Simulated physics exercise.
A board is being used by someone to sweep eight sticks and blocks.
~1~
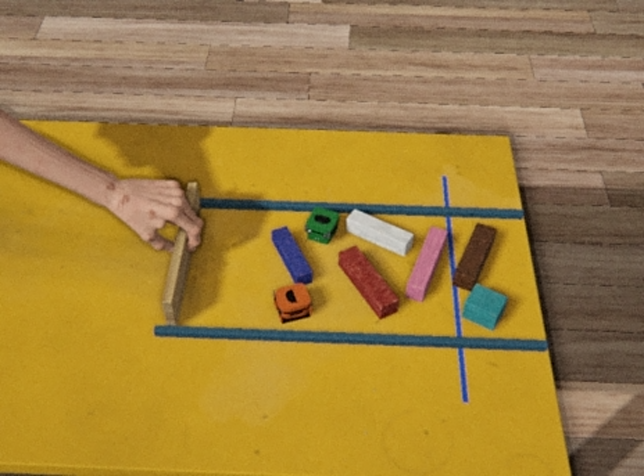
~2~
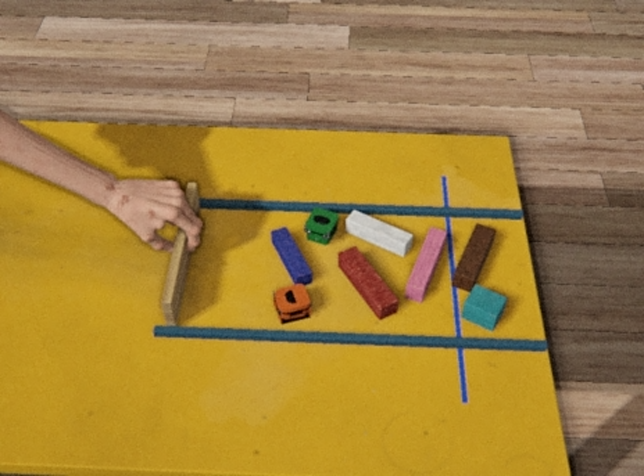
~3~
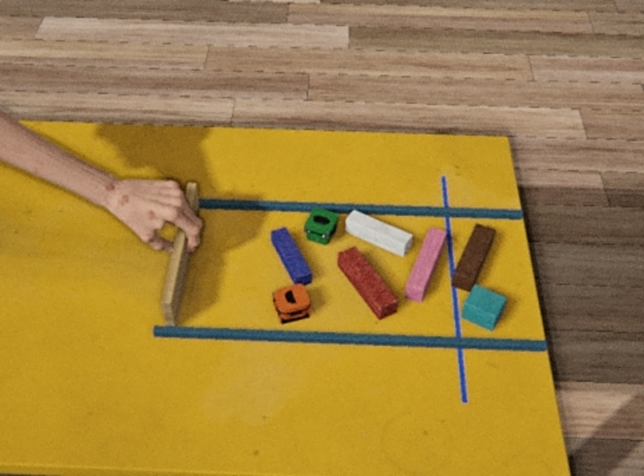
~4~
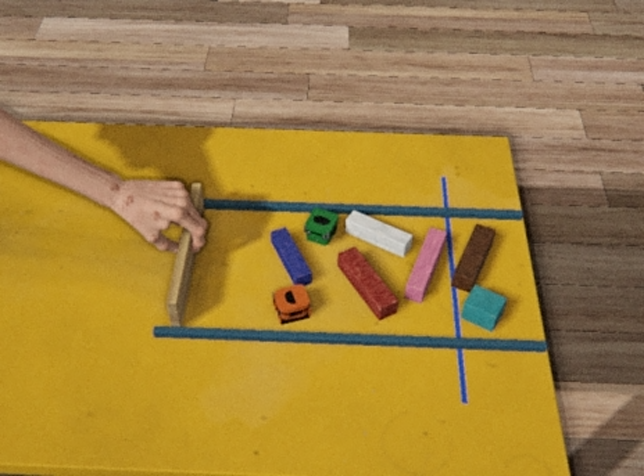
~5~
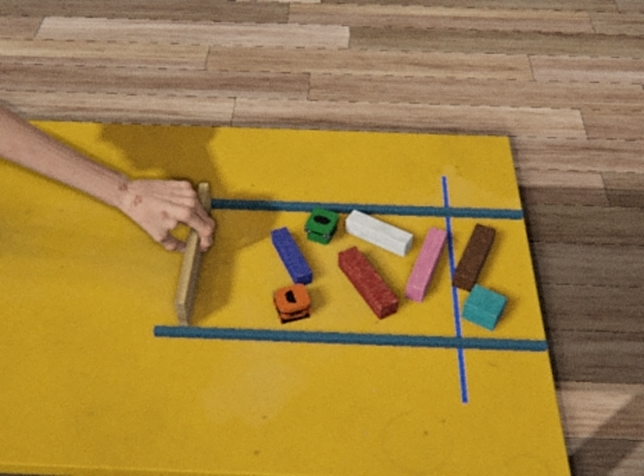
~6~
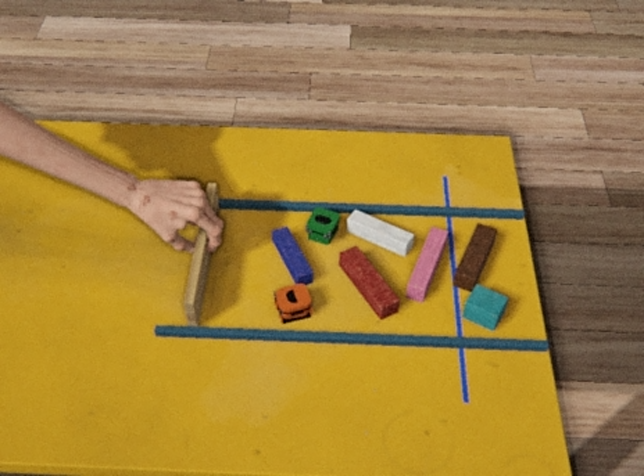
A hand reaching in from the left grips a wooden board on a yellow surface over a plank floor, seen from above at an angle. Between two dark teal strips lie a blue bar, green and orange cases, white, red, pink and brown bars and a turquoise block, with a blue line crossing near the right. The hand slides the board slightly rightward, while the pieces and the camera stay still.
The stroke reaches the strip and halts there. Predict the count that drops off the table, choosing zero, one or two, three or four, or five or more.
The push is going to knock off a lone one or a pair.
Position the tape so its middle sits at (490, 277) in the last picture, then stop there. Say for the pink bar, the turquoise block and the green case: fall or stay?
The outcome is that the pink bar goes down, the turquoise block goes down and the green case does not come off.
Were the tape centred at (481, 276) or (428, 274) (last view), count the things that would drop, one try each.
Down on the floor: 3 and 0.
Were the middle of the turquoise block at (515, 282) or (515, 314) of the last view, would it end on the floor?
Turquoise block - first try slides off, second try is safe.
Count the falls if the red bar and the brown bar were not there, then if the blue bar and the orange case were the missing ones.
First try: 0 fallen; other try: 0.
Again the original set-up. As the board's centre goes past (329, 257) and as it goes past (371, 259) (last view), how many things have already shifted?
In order, the tallies are 5 and 7.
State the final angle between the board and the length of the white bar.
Angle: Close to 45 degrees.
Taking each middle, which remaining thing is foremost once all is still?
The one out in front is the pink bar.
A little later, none off yet; turquoise block at rest near (485, 308); brown bar at rest near (475, 257); pink bar at rest near (428, 264).
Next, none off yet; turquoise block at rest near (485, 308); brown bar at rest near (475, 257); pink bar moving near (435, 266).
Later still, none off yet; turquoise block shifted a little near (500, 312); brown bar shifted about its own width near (524, 267); pink bar shifted about its own width near (499, 270).
When it is over, the number that fall off is one or two; down, brown bar.
